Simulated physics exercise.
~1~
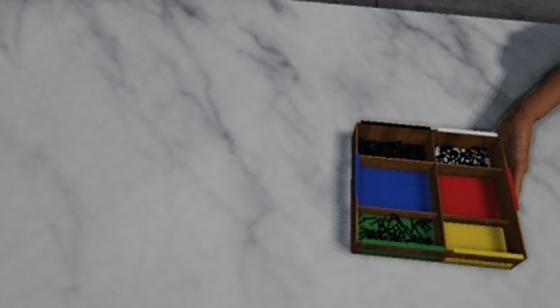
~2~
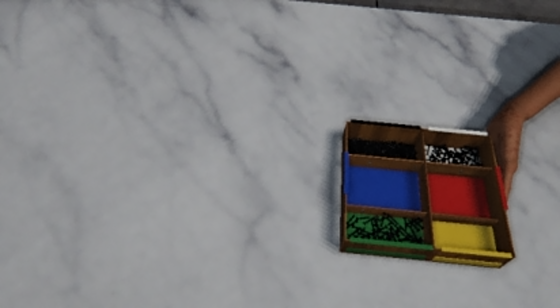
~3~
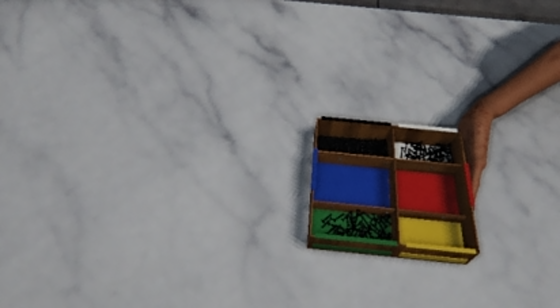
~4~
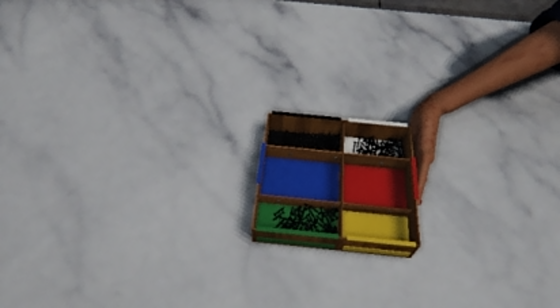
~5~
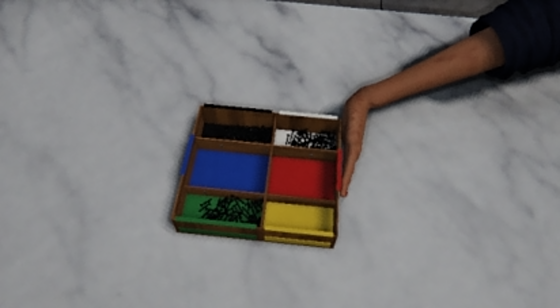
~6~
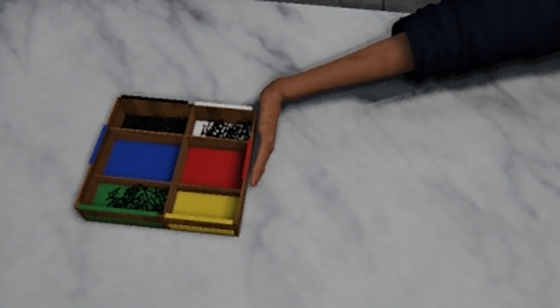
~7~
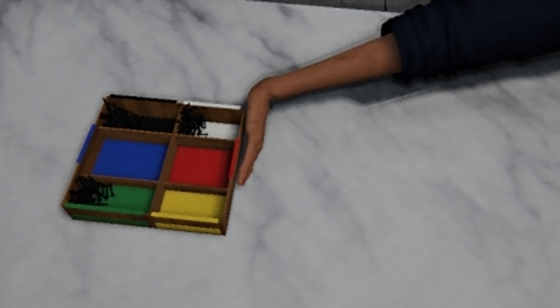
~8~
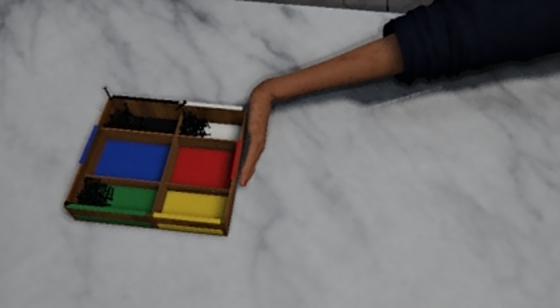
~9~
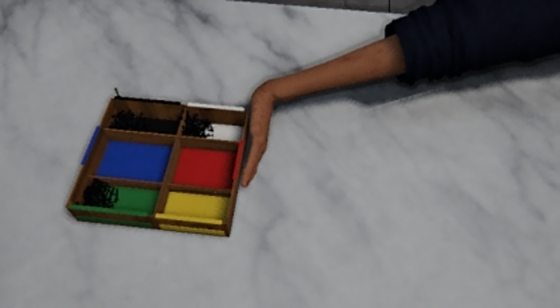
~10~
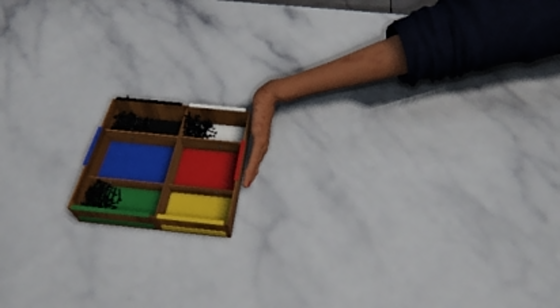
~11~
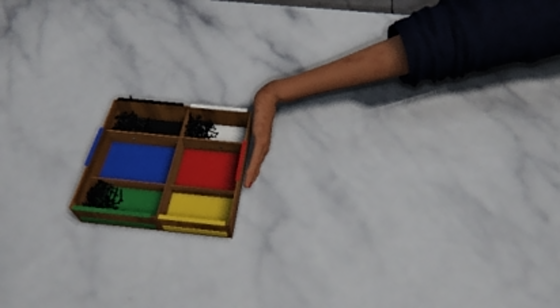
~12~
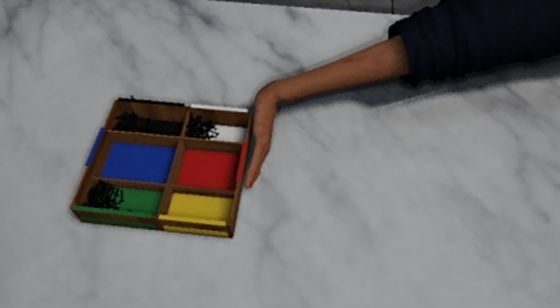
To begin with, a hand rests against the right side of a wooden drawer tray on a pale marble surface, with small black screws lying in its black, white and green compartments, while the blue, red and yellow ones are empty. The hand pushes the tray left, slowly at first and then faster, as the dark-sleeved arm comes into view. The tray then stops abruptly toward the left, and the screws slide and bunch up on the left of their compartments. Finally, tray and hand stay still, with the screws still in their own compartments.
